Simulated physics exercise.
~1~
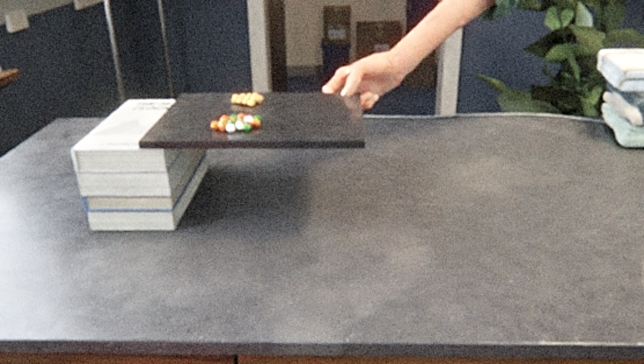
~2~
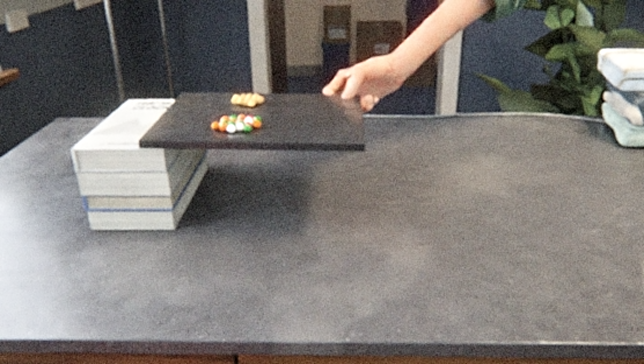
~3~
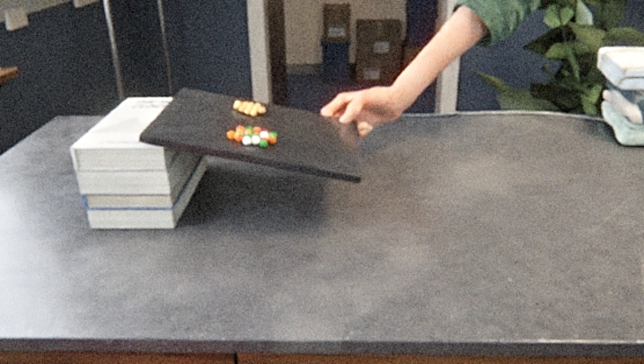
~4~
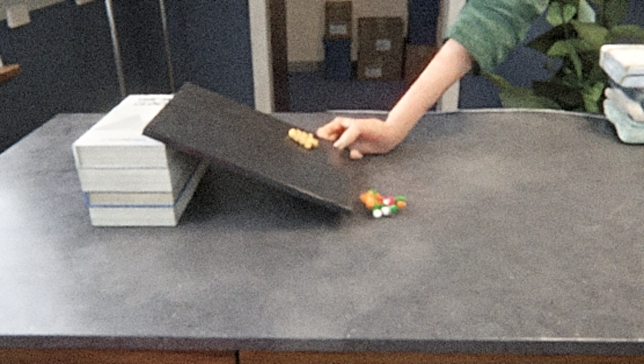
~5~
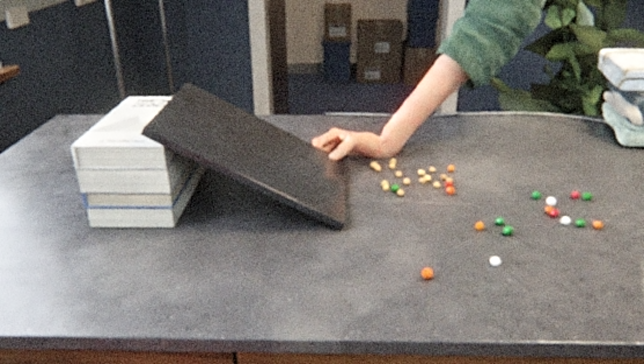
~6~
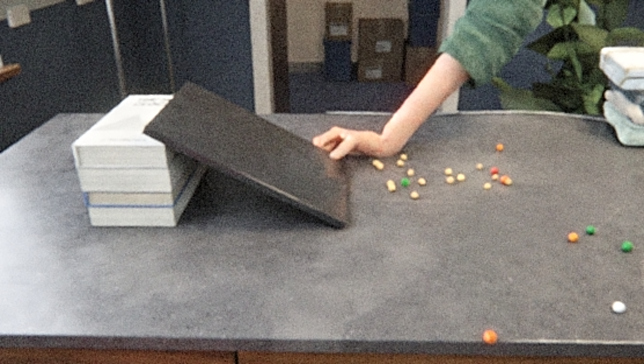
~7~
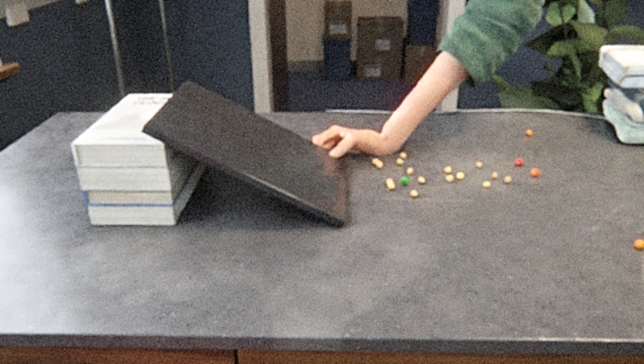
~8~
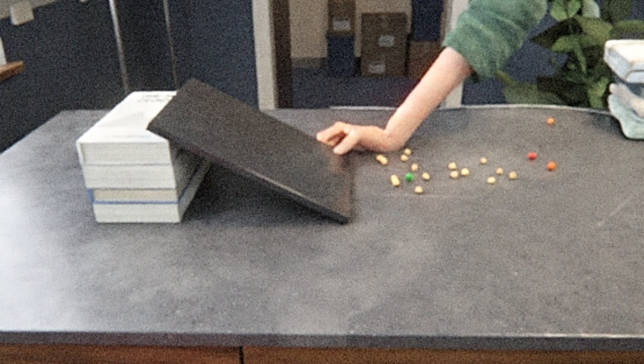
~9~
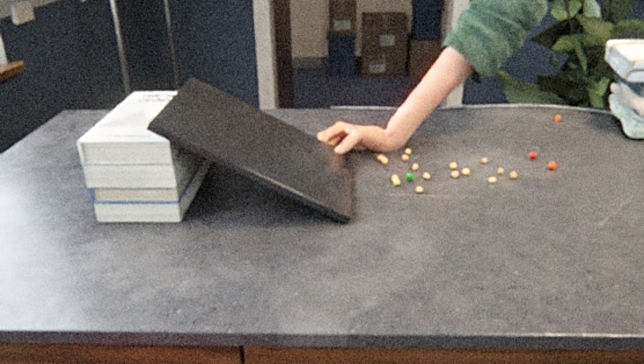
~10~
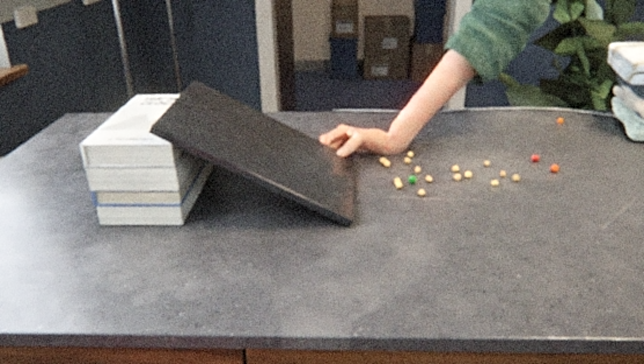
Colourful candies sliding off a black board as a hand lowers it, the nearer round ones scattering farther right than the yellowish ones.
